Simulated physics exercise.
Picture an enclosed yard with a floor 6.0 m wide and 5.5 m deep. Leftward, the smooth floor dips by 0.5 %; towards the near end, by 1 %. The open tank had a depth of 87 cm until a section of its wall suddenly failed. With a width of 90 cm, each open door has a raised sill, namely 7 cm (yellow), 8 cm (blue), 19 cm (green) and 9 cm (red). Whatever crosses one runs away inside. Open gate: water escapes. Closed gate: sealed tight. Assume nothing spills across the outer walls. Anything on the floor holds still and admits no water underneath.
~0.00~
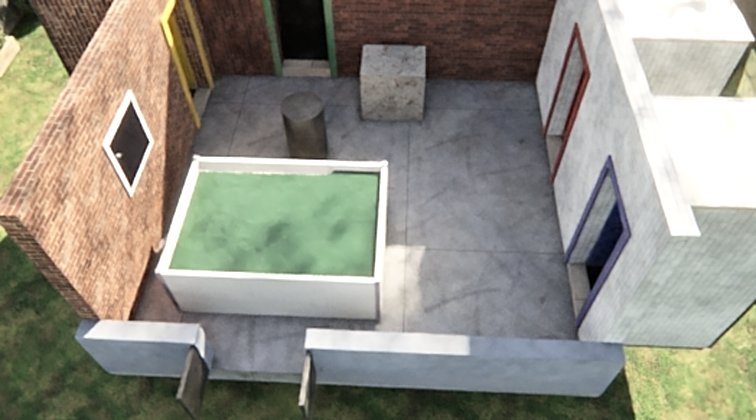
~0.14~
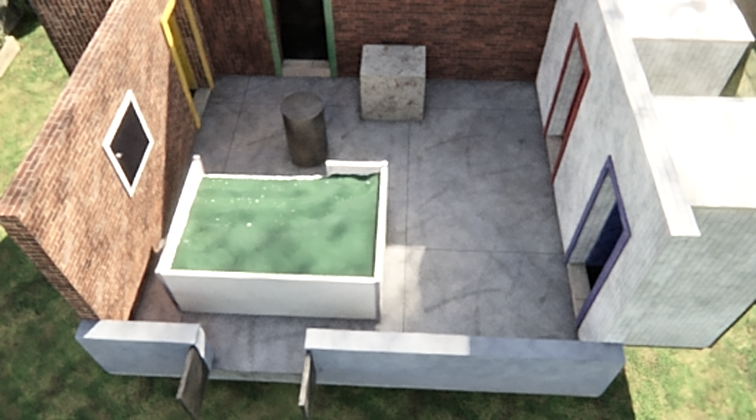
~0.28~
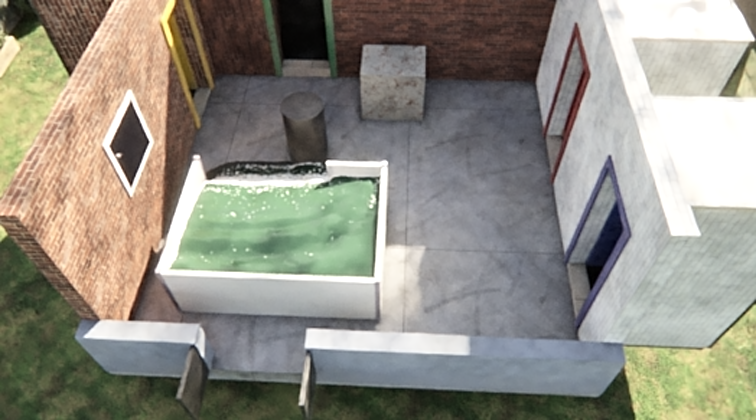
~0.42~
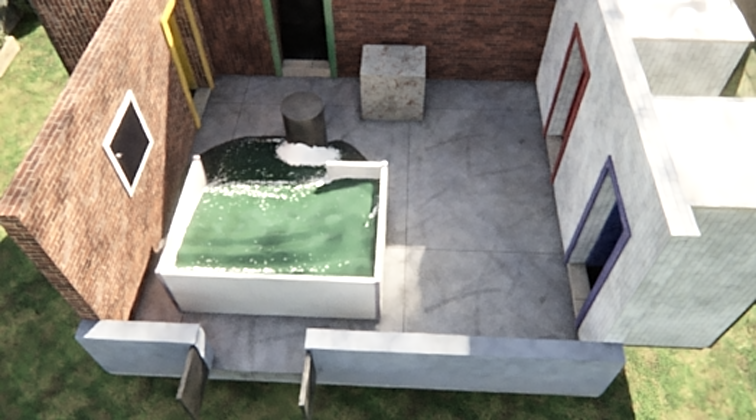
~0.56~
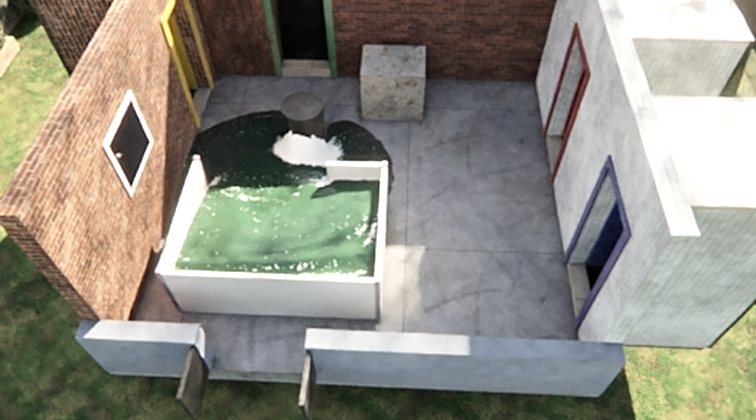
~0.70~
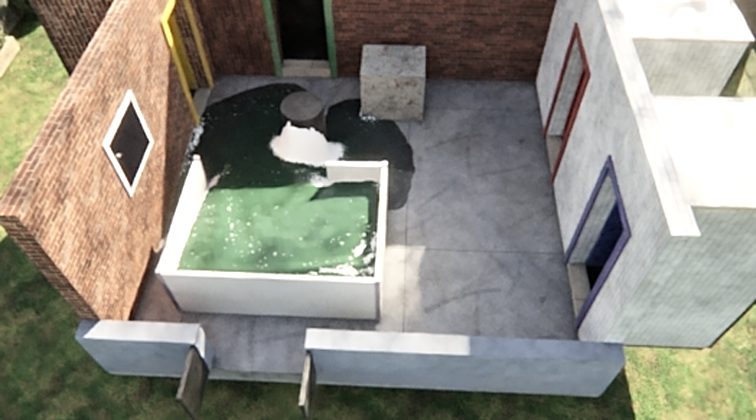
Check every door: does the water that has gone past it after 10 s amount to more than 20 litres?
In order: Watch the yellow door: It will outstrip the limit; watch the blue door: It will outstrip the limit; watch the green door: It will outstrip the limit; watch the red door: It will outstrip the limit.
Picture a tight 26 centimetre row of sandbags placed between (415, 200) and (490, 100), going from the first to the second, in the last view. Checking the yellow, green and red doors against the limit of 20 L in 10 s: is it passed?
So yellow comes out too high, green comes out too high and red comes out low enough.
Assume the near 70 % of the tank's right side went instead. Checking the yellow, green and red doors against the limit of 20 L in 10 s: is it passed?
For yellow, too much; for green, too little; for red, too much.
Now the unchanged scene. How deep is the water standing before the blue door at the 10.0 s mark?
13.5 cm or so.
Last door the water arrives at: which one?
Last: Blue.
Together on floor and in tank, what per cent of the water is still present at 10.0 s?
Roughly 72 per cent is still there.
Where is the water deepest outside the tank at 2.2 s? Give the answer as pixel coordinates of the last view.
Near (216, 77).
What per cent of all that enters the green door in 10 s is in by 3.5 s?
Roughly 95 percent is in by then.
After 1.4 s water covers 45 % of the floor and is deepest (85 cm) near (216, 77); yellow door 28 cm at the sill, 10 L in, blue door not reached, green door 25 cm at the sill, 28 L in, red door not reached.
After 2.2 s water covers 60 % of the floor and is deepest (57 cm) near (216, 77); yellow door 31 cm at the sill, 160 L in, blue door not reached, green door 32 cm at the sill, 62 L in, red door 16 cm at the sill, 4 L in.
After 3.5 s water covers 70 % of the floor and is deepest (36 cm) near (358, 100); yellow door 28 cm at the sill, 361 L in, blue door 3 cm at the sill, 0 L in, green door 19 cm at the sill, 100 L in, red door 14 cm at the sill, 51 L in.
After 6.0 s water covers 90 % of the floor and is deepest (26 cm) near (570, 366); yellow door 18 cm at the sill, 555 L in, blue door 11 cm at the sill, 10 L in, green door 12 cm at the sill, 105 L in, red door 9 cm at the sill, 108 L in.
After 10.0 s water covers 100 % of the floor and is deepest (18 cm) near (130, 335); yellow door 11 cm at the sill, 635 L in, blue door 14 cm at the sill, 66 L in, green door 8 cm at the sill, 105 L in, red door 4 cm at the sill, 112 L in.
